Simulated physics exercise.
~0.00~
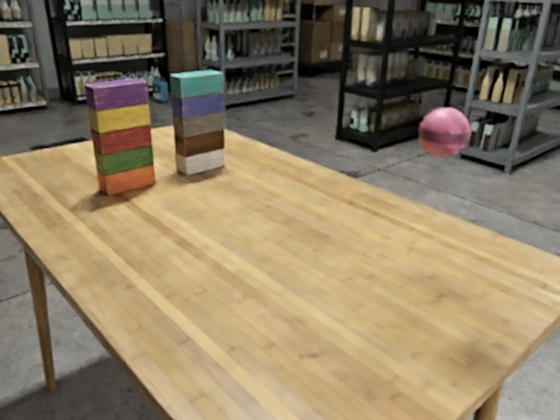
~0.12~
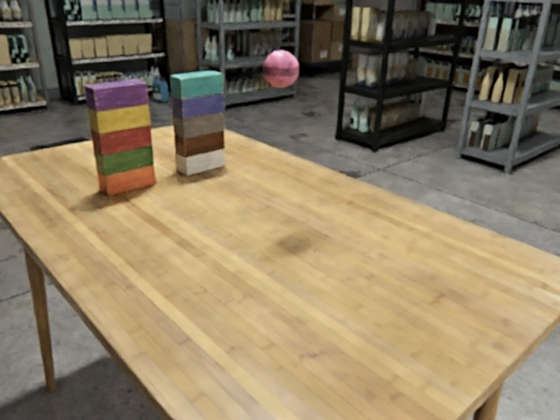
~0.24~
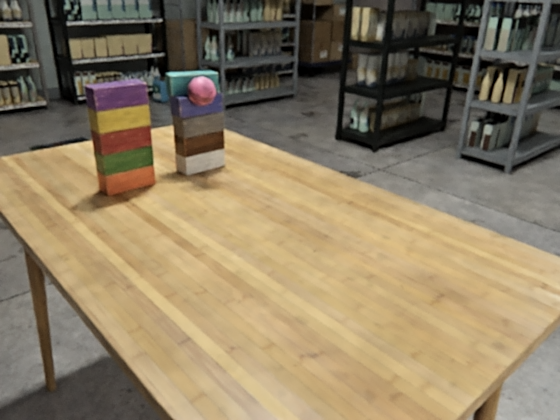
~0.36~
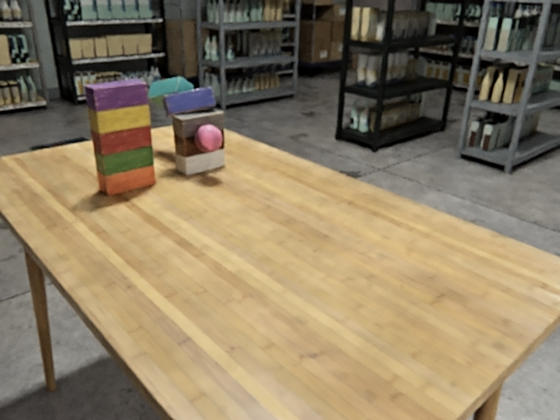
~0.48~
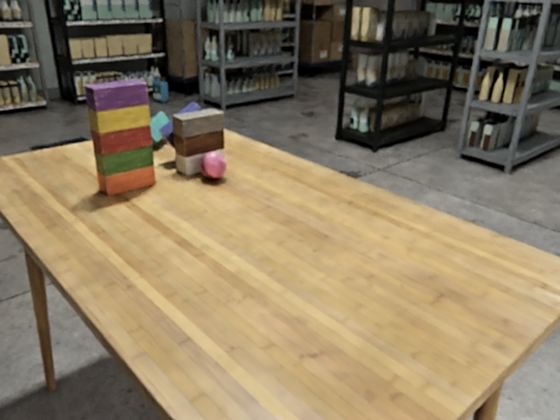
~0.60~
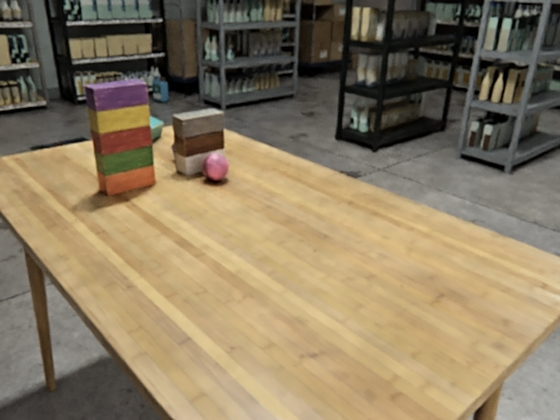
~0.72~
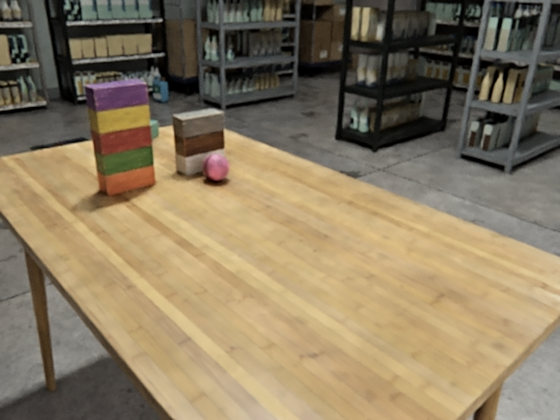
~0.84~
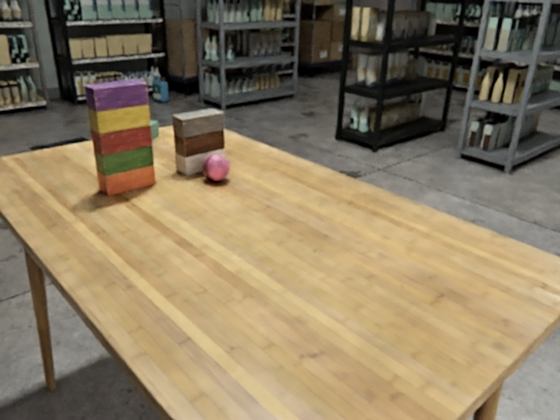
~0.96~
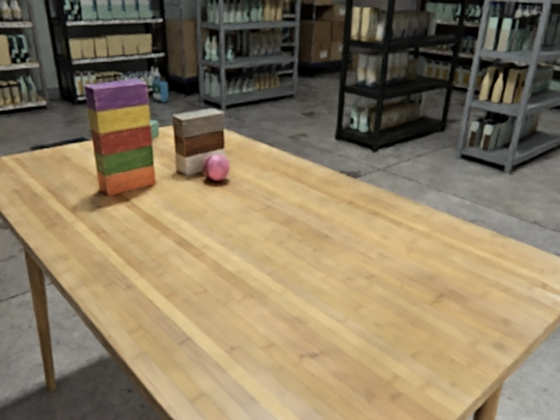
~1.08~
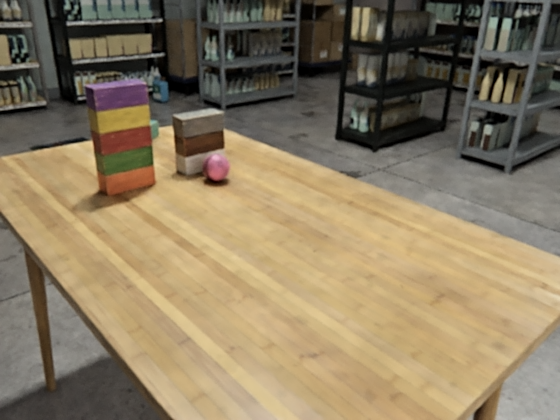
In a warehouse, a pink ball flying left into the rear block stack, knocking off turquoise and blue blocks, then resting beside it.
